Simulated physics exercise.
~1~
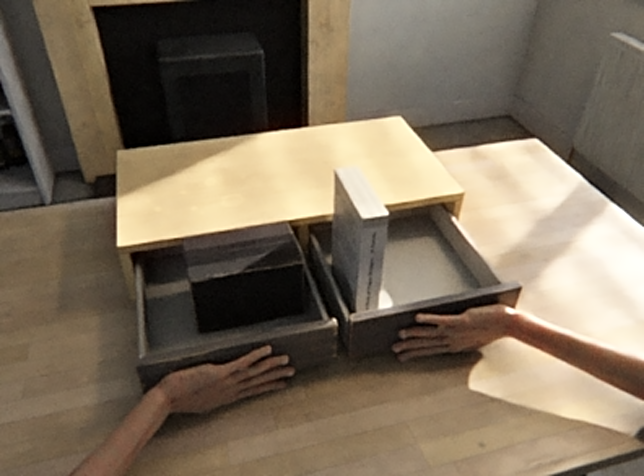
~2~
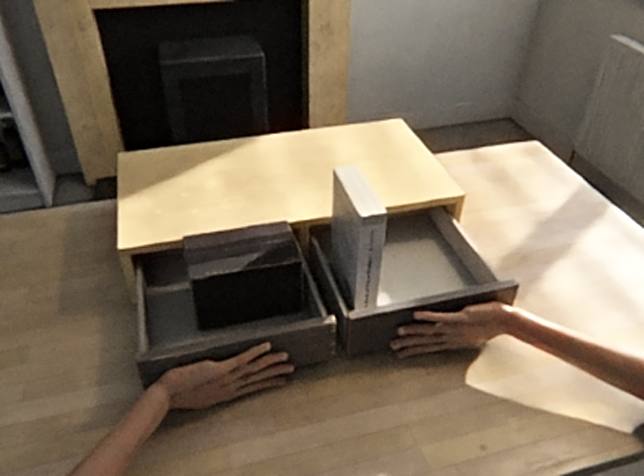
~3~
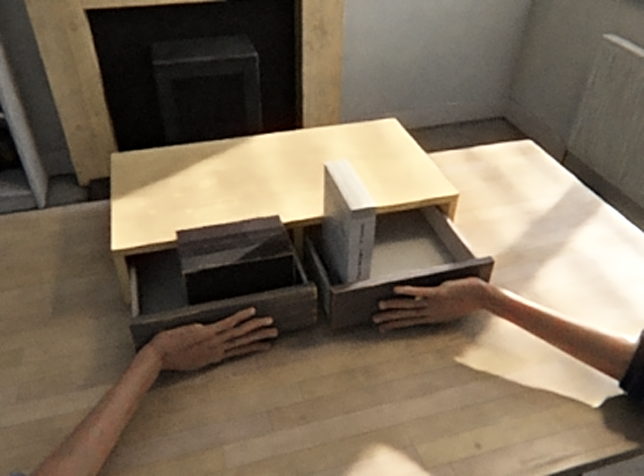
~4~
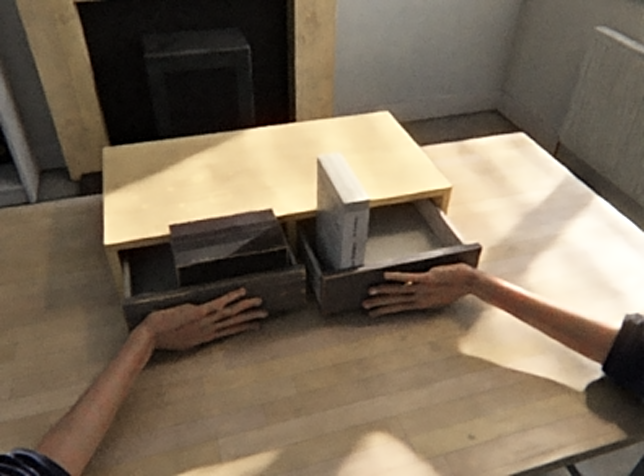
Two hands push the filled drawers of a wooden chest inward, leaving both partly open.
